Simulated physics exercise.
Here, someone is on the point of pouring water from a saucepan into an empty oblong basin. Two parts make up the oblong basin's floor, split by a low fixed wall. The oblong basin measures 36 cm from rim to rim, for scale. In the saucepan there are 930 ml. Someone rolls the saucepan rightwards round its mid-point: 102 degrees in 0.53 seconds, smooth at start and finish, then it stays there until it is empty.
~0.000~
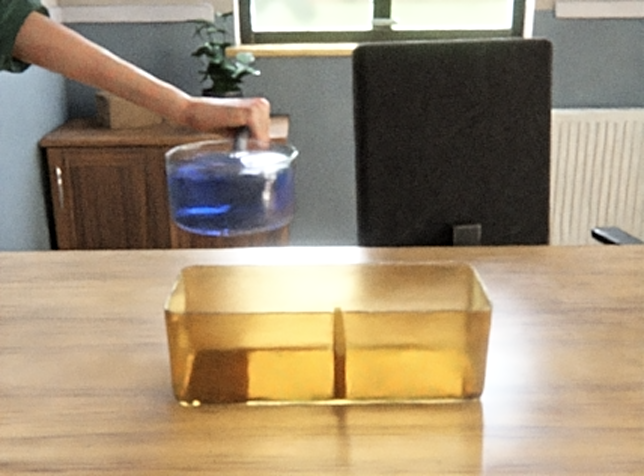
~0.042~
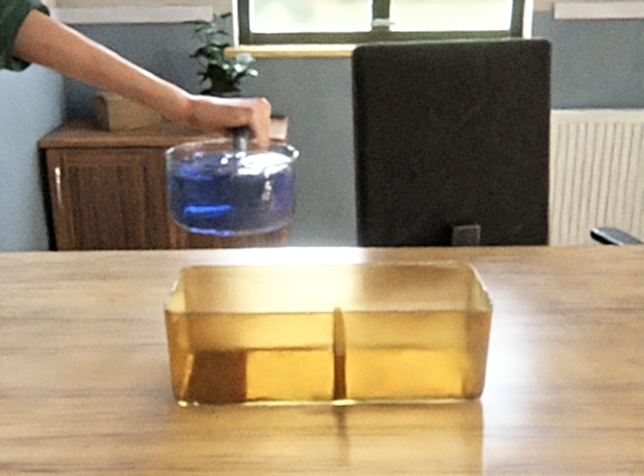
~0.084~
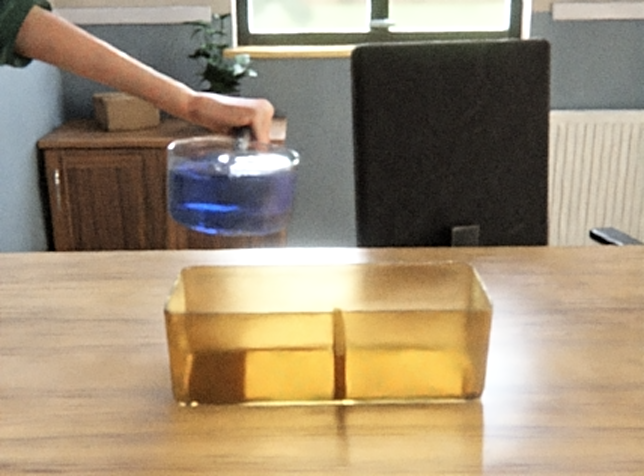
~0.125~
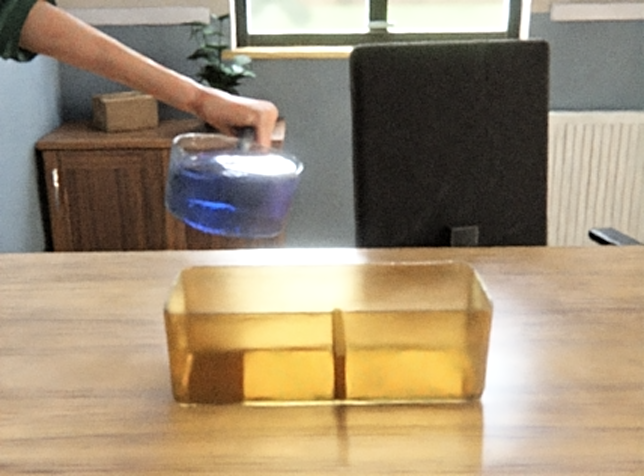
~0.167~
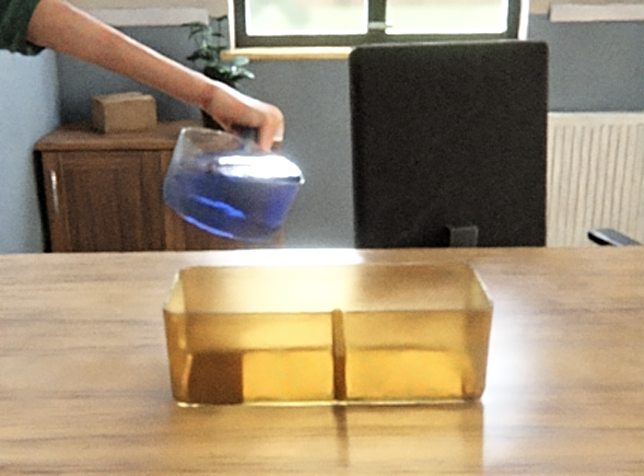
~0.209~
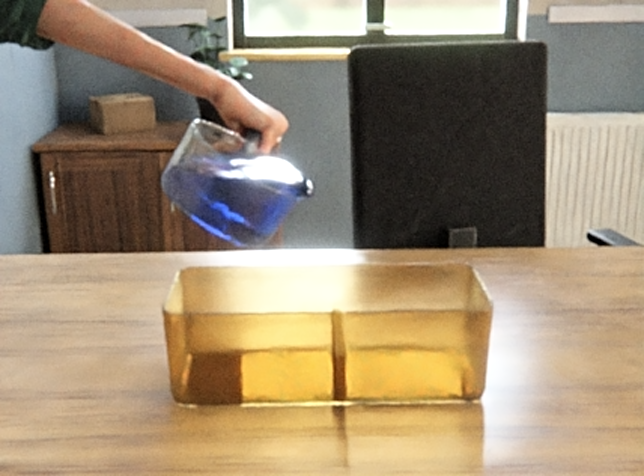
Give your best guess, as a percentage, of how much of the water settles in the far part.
I would say 47 per cent of it settles there.
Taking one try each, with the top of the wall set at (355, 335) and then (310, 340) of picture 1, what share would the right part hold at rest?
25 per cent first, 80 per cent second.
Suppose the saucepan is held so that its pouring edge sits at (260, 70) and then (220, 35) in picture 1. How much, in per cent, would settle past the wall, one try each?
Respectively about 35 and 5 percent.
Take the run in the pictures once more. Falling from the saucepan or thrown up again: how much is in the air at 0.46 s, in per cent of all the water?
Estimate: About 38 % of all of it.
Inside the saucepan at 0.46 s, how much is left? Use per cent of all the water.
I reckon about 26 in a hundred is still held.
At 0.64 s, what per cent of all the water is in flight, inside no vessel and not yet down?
7 per cent, roughly.
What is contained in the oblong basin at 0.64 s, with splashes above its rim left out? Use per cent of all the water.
My estimate is about 86 percent.
By 0.46 s the tilt is 97° and 27 per cent is still to pour, 8 is left of the wall and 28 right of it.
By 0.64 s the tilt is 102° and 6 per cent is still to pour, 40 is left of the wall and 46 right of it.
By 0.82 s the tilt is 102° and 1 per cent is still to pour, 46 is left of the wall and 46 right of it.
By 1.03 s the tilt is 102° and 0 per cent is still to pour, 51 is left of the wall and 47 right of it.
At rest 52 per cent lies left of the wall, 47 right of it and 2 outside.
